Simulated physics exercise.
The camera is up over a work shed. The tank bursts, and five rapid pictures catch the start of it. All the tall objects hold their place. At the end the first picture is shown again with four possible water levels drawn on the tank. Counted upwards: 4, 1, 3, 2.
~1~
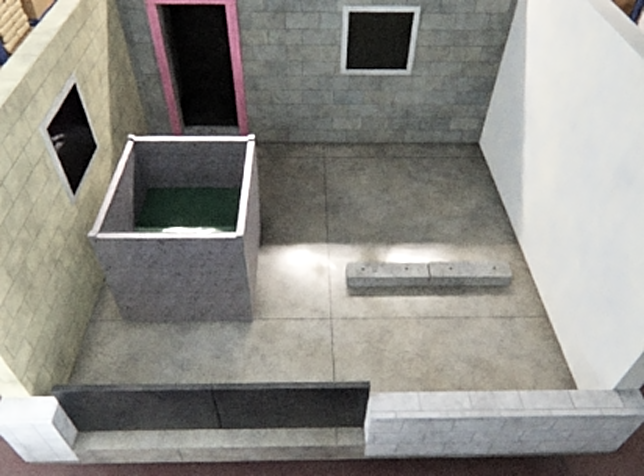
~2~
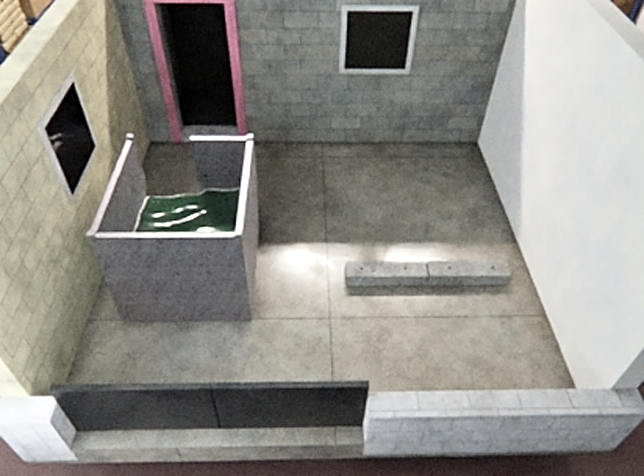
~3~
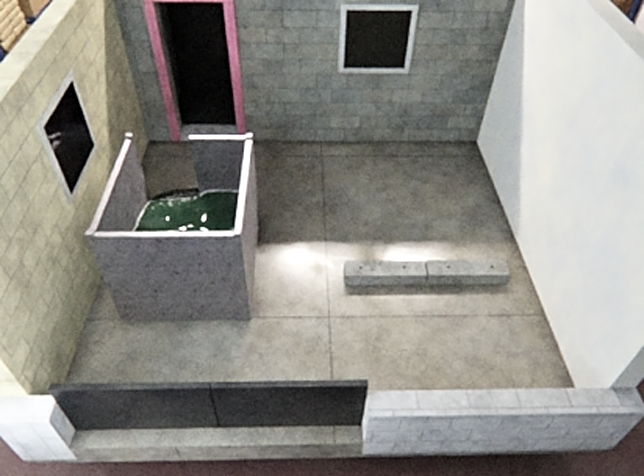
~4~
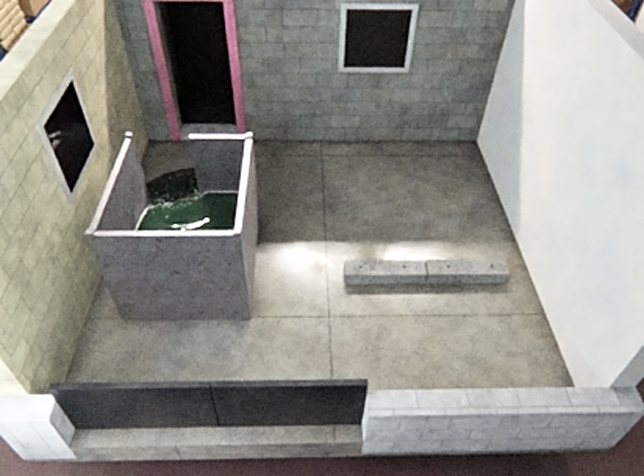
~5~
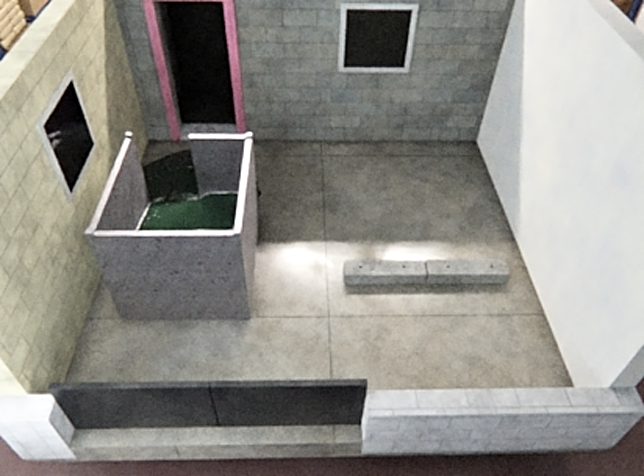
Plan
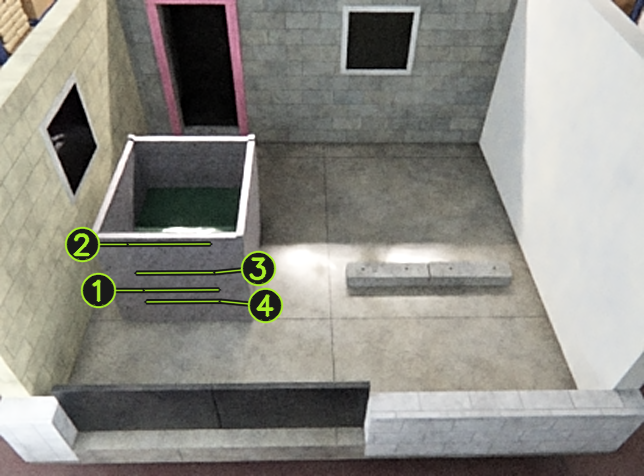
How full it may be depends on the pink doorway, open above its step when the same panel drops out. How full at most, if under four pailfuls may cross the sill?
Go for 4.
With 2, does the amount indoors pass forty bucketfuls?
Yes, clearly.
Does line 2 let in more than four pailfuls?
Yes, it does.
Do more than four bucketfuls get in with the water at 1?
Yes, it does.
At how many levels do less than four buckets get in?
One of them.
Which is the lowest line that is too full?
Here it is line 1.
In lime, 1 at (180, 290); 2 at (168, 244); 3 at (176, 272); 4 at (183, 301); from the bottom up 4, 1, 3, 2.
With 1, about 9 bucketfuls get in.
With 2, dozens of bucketfuls pour in.
With 3, dozens of bucketfuls pour in.
With 4, a bucket or two gets in.
